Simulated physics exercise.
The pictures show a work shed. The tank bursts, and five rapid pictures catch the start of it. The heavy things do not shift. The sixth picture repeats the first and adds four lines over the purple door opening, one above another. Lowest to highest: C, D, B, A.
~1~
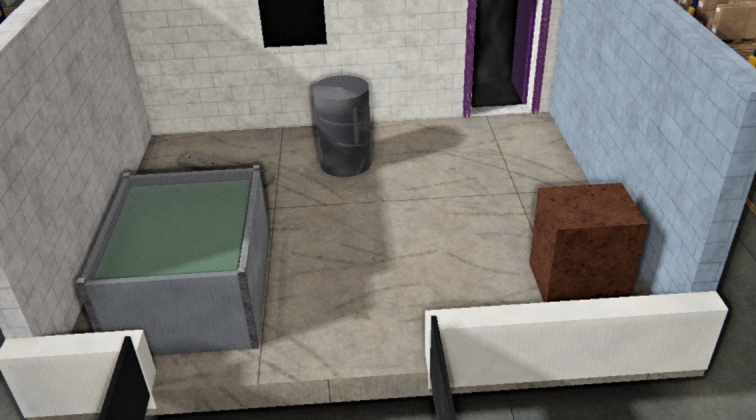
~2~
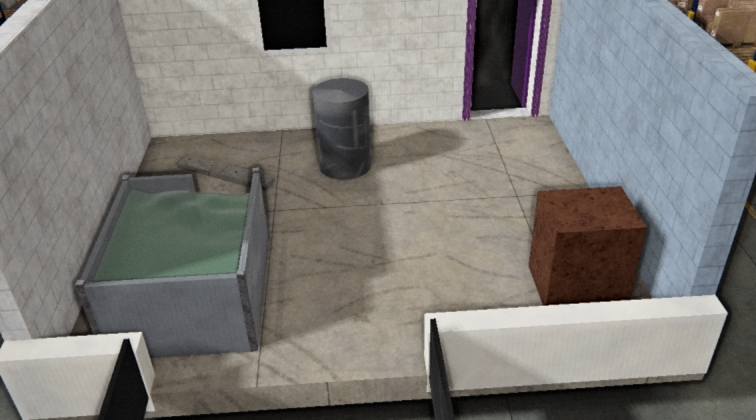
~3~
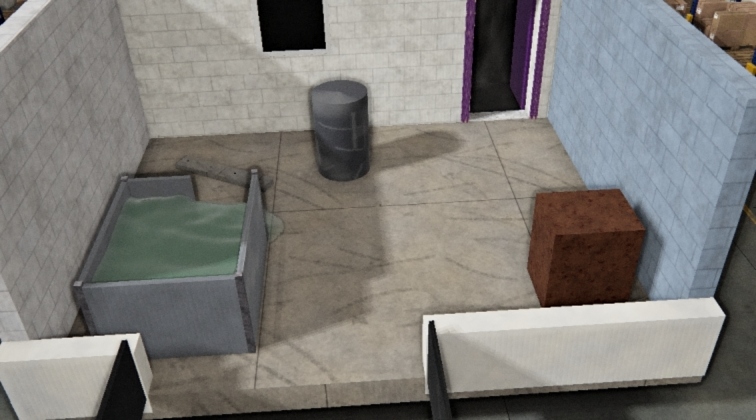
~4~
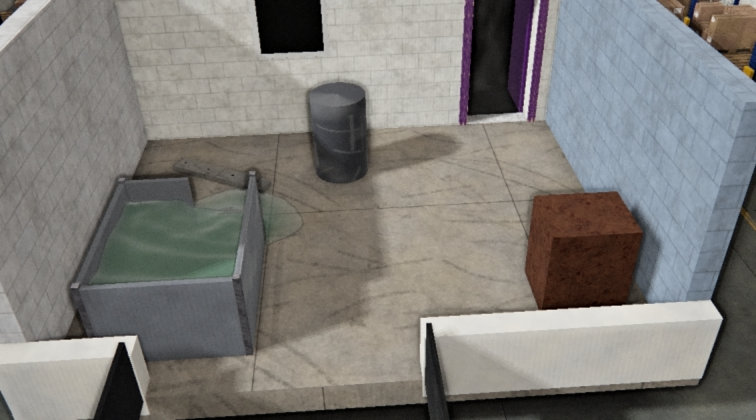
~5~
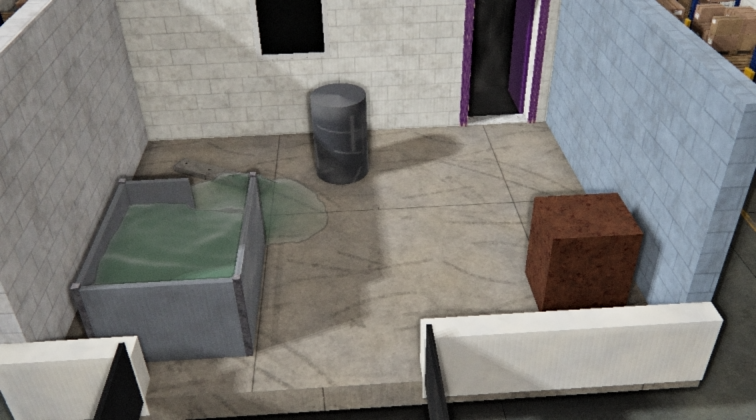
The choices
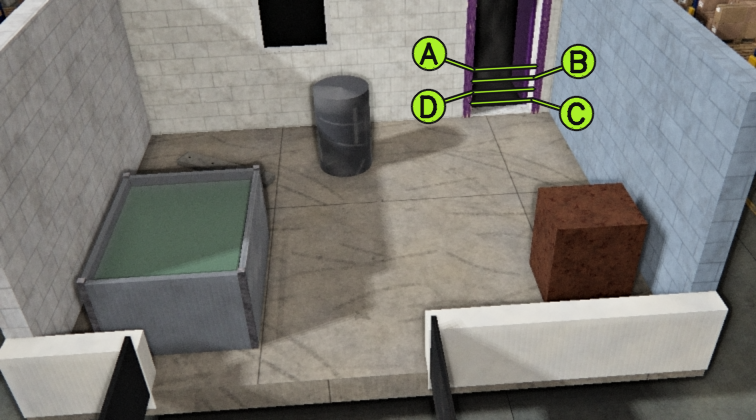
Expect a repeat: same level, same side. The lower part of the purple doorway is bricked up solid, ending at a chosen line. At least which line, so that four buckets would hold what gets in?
Mark C just does it.
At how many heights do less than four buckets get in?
All four.
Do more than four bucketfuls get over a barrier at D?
No, not at all.
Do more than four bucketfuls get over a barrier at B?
No, that is safe.
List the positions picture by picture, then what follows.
Water in the tank at rest, its middle at (180, 226); foot of the purple doorway at (500, 115); open gate at (285, 316).
Water covers 1 % of the ground, its front hidden from here.
Water covers 3 % of the ground and shows as far out as (273, 235).
Water covers 6 % of the ground and shows as far out as (283, 209).
Water covers 10 % of the ground and shows as far out as (209, 181).
On the marked copy, A at (504, 68); B at (503, 79); C at (502, 101); D at (502, 90); from the bottom up C, D, B, A.
For mark A, nothing gets over.
For mark B, nothing gets over.
For mark C, nothing gets over.
For mark D, nothing gets over.
